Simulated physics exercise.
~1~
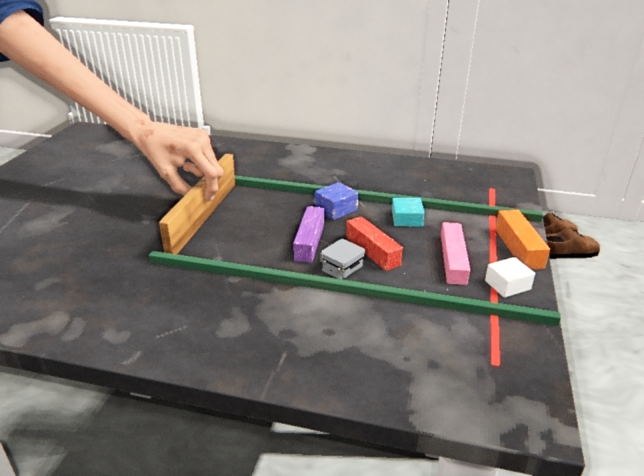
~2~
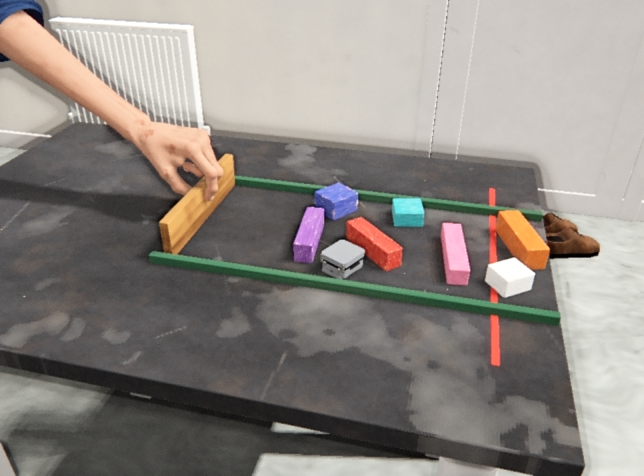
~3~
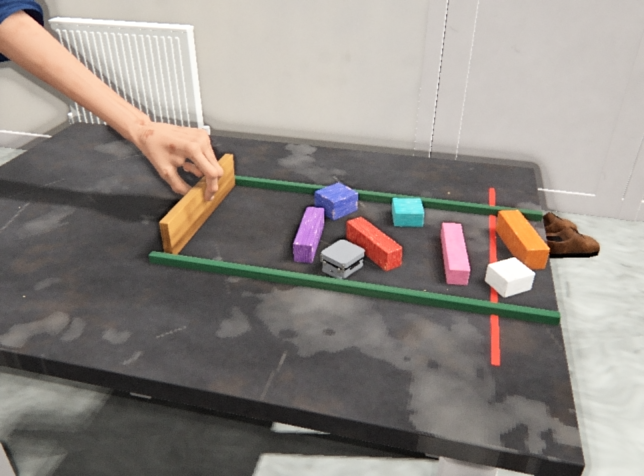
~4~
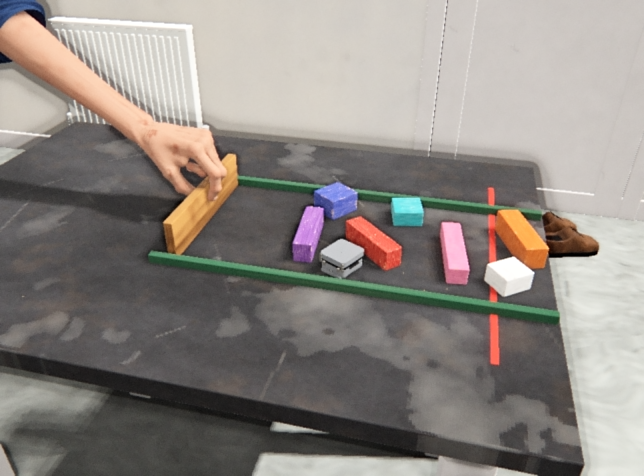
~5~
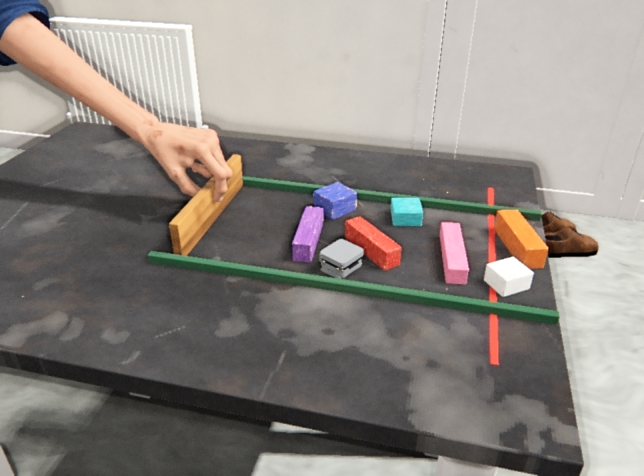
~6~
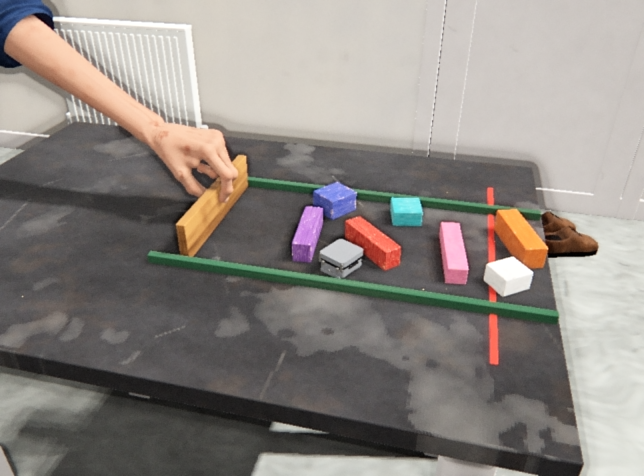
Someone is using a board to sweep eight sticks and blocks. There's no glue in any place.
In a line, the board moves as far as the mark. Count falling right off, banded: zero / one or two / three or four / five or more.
Band: One or two.
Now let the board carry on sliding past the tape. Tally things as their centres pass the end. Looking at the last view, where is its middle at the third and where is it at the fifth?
At roughly (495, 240), then roughly (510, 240).
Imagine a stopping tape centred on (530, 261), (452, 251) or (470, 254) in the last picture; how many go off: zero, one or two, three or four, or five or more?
In turn: Five or more; zero; just one or two.
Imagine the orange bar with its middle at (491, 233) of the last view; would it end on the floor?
I reckon the orange bar drops away.
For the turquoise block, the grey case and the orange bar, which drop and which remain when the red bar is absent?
The turquoise block survives, the grey case does not fall, the orange bar is lost.
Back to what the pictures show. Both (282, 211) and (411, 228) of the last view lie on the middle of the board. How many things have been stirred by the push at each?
In order, the tallies are 0 and 6.
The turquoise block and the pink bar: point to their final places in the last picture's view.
Turquoise block at (540, 228), pink bar at (549, 263).
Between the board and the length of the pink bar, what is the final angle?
Roughly 15° out of line.
A little later, none off yet; orange bar at rest near (519, 238); white block at rest near (508, 276); pink bar at rest near (453, 251).
When it is over, the number that fall off is one or two; down, white block and orange bar.
